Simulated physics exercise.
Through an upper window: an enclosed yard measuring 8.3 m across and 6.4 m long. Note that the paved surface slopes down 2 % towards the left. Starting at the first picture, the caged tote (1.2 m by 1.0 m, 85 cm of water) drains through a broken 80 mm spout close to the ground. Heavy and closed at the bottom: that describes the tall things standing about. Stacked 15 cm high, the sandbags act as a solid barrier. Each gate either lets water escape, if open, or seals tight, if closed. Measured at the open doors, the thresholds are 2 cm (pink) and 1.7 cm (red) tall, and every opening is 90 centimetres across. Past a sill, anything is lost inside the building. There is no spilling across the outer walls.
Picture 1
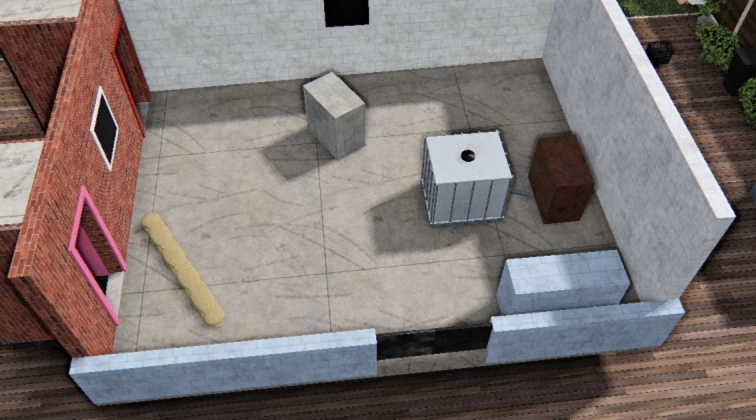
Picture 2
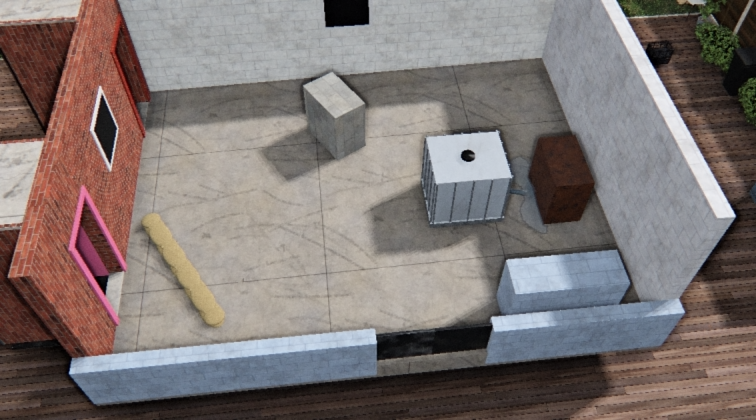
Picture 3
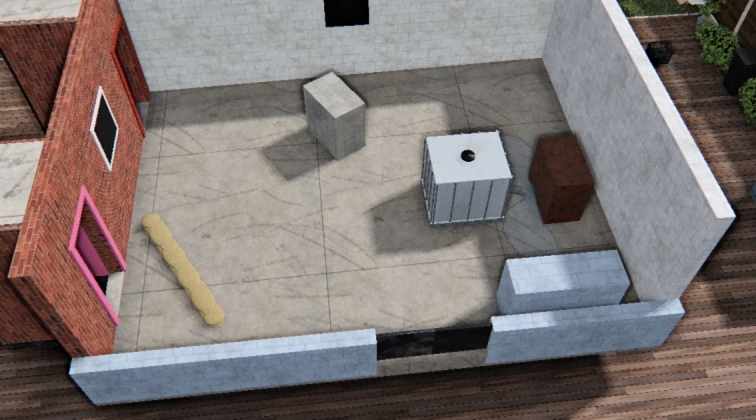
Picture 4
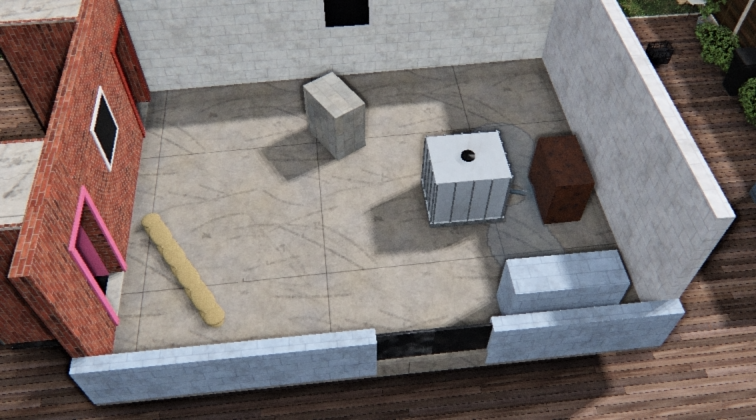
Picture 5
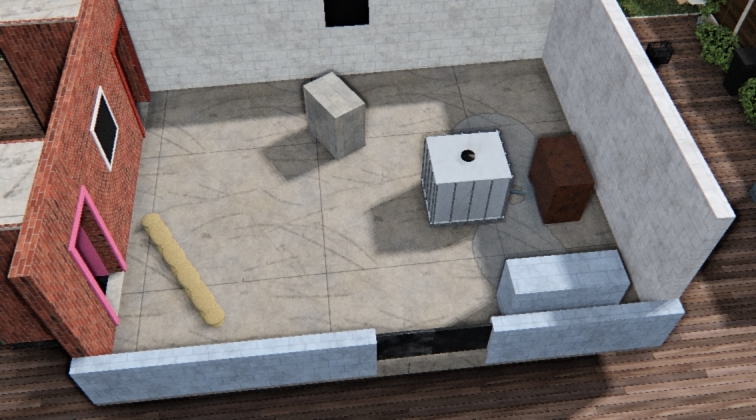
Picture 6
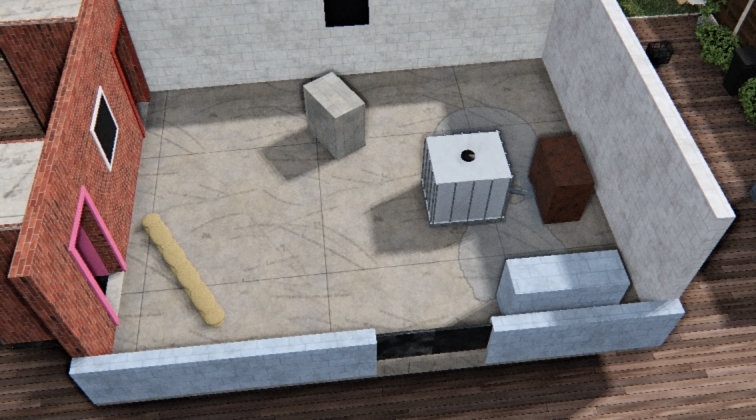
In a walled yard seen from above, a thin jet starts from the right side of a pale caged tote, onto dry paving. A dark wet patch forms between the tote and a brown box, then widens steadily behind them and forward around the pale block near the front wall.
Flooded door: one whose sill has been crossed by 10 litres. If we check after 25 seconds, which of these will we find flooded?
On that check, the pink door will not be flooded; the red door will not be flooded.
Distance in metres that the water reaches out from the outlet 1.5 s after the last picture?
2.6 m.
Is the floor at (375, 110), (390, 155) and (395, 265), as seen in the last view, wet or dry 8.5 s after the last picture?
Soaked, soaked, soaked.
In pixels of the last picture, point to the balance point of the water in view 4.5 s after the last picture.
(459, 194).
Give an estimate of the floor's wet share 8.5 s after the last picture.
The flood covers close to 35 per cent of the floor.
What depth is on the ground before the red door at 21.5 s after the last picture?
A ruler would show around 2.5 cm.
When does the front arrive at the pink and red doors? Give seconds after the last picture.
Arrival times - pink 17.0 s, red 16.0 s.
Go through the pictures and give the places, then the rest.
The jet has just started at (511, 191); the ground is still dry, in the first picture.
The jet leaves at (511, 191); the sheet reaches (545, 233), 1.1 m away, and wets 0.5 m2, in the second picture.
From the spout at (511, 191) the water has spread over 1.7 m2; its tip is at a hidden place, and it is 0.8 cm deep on average, in the third picture.
The jet leaves at (511, 191); the sheet reaches a hidden place, 1.9 m away, and wets 3.0 m2, in the fourth picture.
The jet leaves at (511, 191); the sheet reaches (494, 115), 2.1 m away, and wets 4.2 m2, in the fifth picture.
From the spout at (511, 191) the water has spread over 5.3 m2; its tip is at (480, 108), and it is 0.8 cm deep on average, in the sixth picture.
Then, 1.5 s after the last picture water covers 15 % of the floor and is deepest (2 cm) near (532, 283); pink door not reached, red door not reached.
Then, 4.5 s after the last picture water covers 25 % of the floor and is deepest (2 cm) near (532, 283); pink door not reached, red door not reached.
Then, 8.5 s after the last picture water covers 35 % of the floor and is deepest (2 cm) near (543, 282); pink door not reached, red door not reached.
Then, 12.5 s after the last picture water covers 50 % of the floor and is deepest (2 cm) near (543, 282); pink door not reached, red door not reached.
Then, 21.5 s after the last picture water covers 65 % of the floor and is deepest (3 cm) near (140, 165); pink door 1.6 cm at the sill, 0 L in, red door 2.6 cm at the sill, 2 L in.
